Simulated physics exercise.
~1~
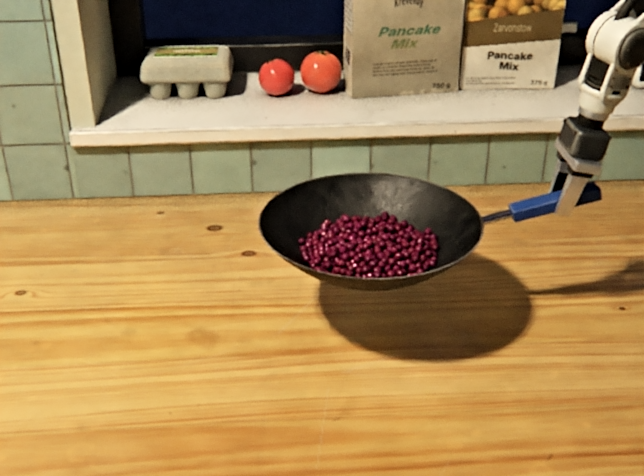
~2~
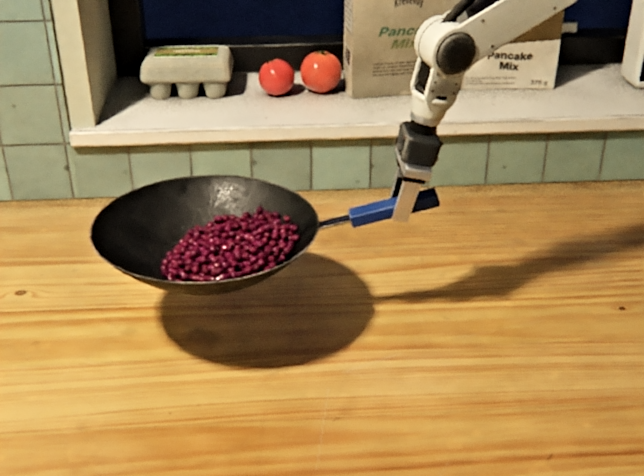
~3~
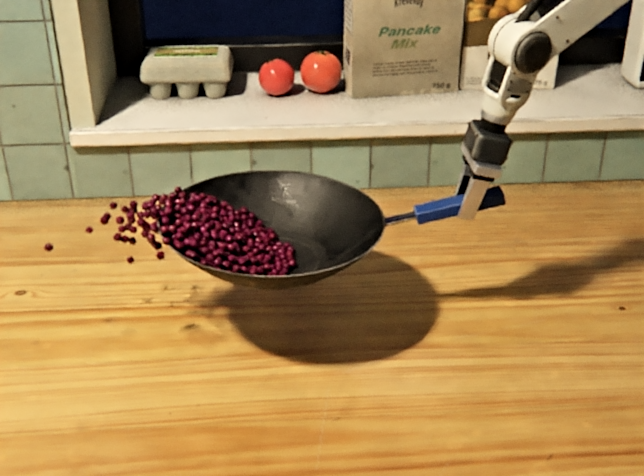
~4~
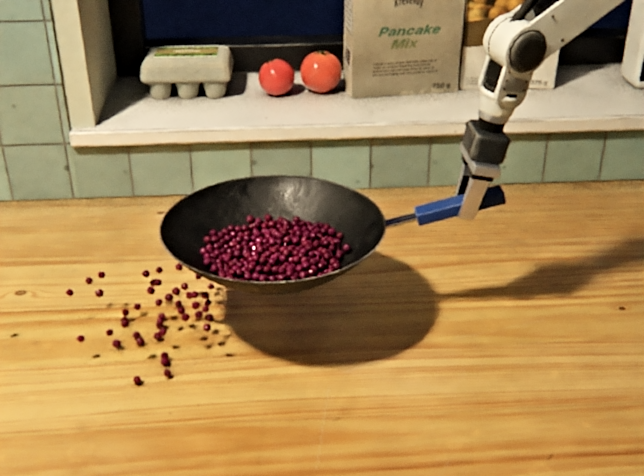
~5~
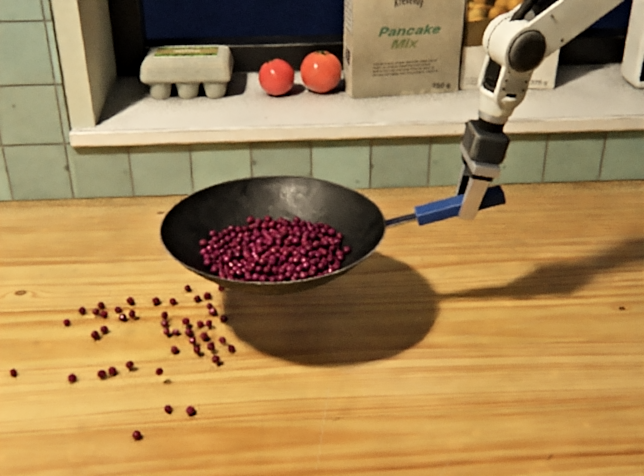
A dark wok heaped with shiny magenta beads hangs over a pale wooden table, seen from the front and slightly above, gripped by its blue handle in a white and grey robot arm. Behind it, a white shelf against green tiles holds an egg carton, two tomatoes and pancake mix packets. The arm sweeps the wok left, then pulls it partway back right. The beads surge up the left side and some fly over the rim. The wok stops, most beads settle inside, and the spilled ones scatter across the table at the lower left.
